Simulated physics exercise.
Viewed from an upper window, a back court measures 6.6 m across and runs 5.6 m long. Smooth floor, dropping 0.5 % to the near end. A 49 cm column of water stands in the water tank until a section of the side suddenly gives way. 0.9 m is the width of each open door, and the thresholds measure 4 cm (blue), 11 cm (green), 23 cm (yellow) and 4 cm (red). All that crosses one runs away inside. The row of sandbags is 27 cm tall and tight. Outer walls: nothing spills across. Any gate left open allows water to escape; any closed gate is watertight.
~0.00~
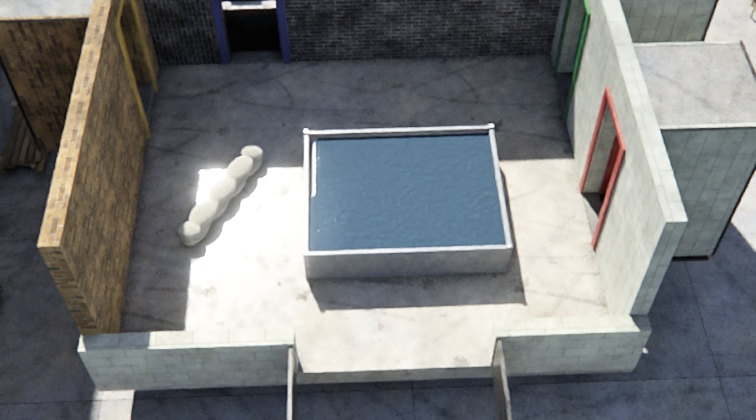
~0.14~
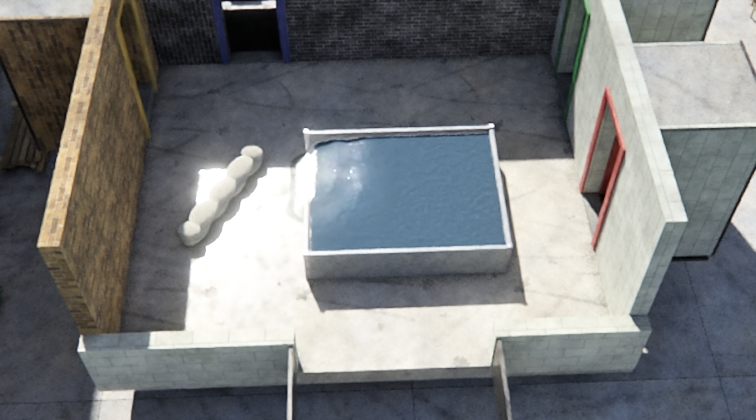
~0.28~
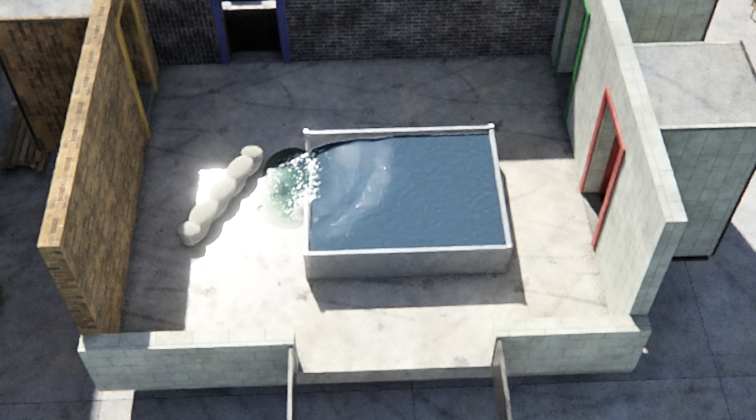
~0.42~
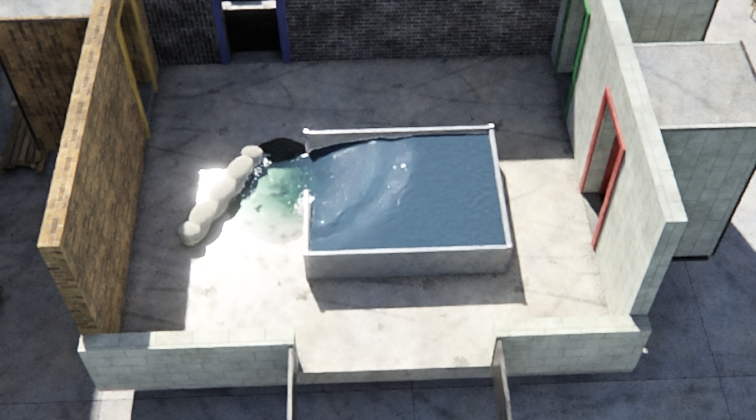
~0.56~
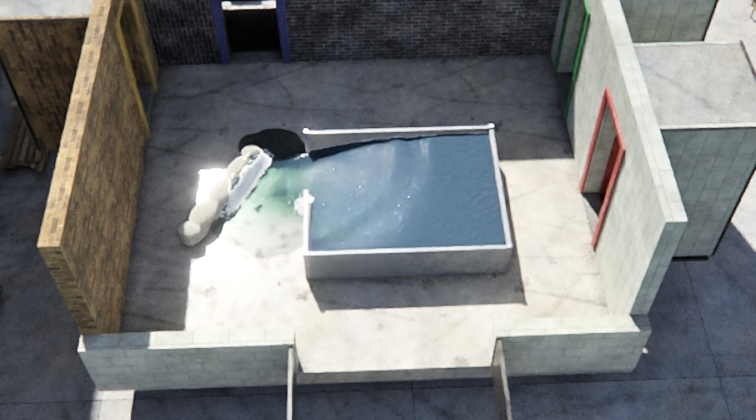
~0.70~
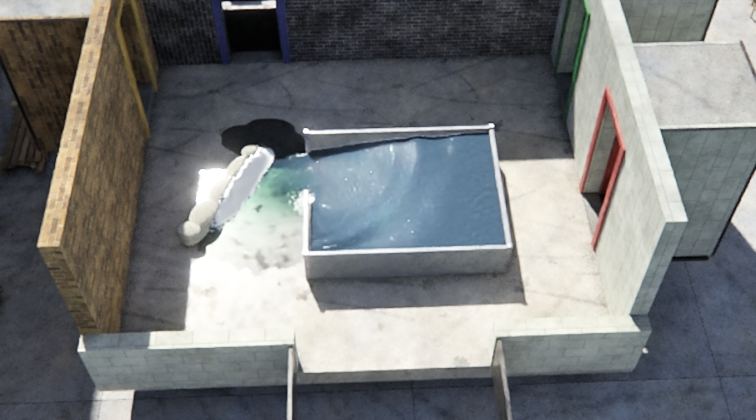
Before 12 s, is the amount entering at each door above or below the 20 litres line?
At the blue door the inflow will break the limit, at the green door the inflow will remain within the limit, at the yellow door the inflow will remain within the limit, at the red door the inflow will remain within the limit.
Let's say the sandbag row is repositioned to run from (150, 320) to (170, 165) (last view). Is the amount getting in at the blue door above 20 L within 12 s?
Limit check - blue: Fail, exceeded.
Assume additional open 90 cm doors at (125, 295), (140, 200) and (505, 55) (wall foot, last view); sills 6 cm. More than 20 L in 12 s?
First doorway gets there, second gets there, third falls short.
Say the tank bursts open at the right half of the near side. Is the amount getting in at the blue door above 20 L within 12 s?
Measured against that limit, the blue door stays within it.
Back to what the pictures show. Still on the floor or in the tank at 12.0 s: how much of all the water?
Roughly 82 percent.
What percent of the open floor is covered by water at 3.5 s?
Some 45 per cent of it.
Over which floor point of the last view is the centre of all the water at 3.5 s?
Around (330, 215) in the last picture.
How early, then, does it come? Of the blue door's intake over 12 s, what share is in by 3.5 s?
Some 25 per cent by then.
After 1.4 s water covers 15 % of the floor and is deepest (40 cm) near (263, 169); blue door not reached, green door not reached, yellow door not reached, red door not reached.
After 2.2 s water covers 40 % of the floor and is deepest (38 cm) near (263, 169); blue door 2 cm at the sill, 10 L in, green door not reached, yellow door 6 cm at the sill, 0 L in, red door not reached.
After 3.5 s water covers 45 % of the floor and is deepest (28 cm) near (262, 178); blue door 4 cm at the sill, 66 L in, green door not reached, yellow door 11 cm at the sill, 0 L in, red door not reached.
After 7.0 s water covers 75 % of the floor and is deepest (18 cm) near (143, 362); blue door 12 cm at the sill, 159 L in, green door 2 cm at the sill, 0 L in, yellow door 8 cm at the sill, 0 L in, red door not reached.
After 12.0 s water covers 95 % of the floor and is deepest (11 cm) near (542, 93); blue door 8 cm at the sill, 279 L in, green door 10 cm at the sill, 0 L in, yellow door 8 cm at the sill, 0 L in, red door 4 cm at the sill, 0 L in.
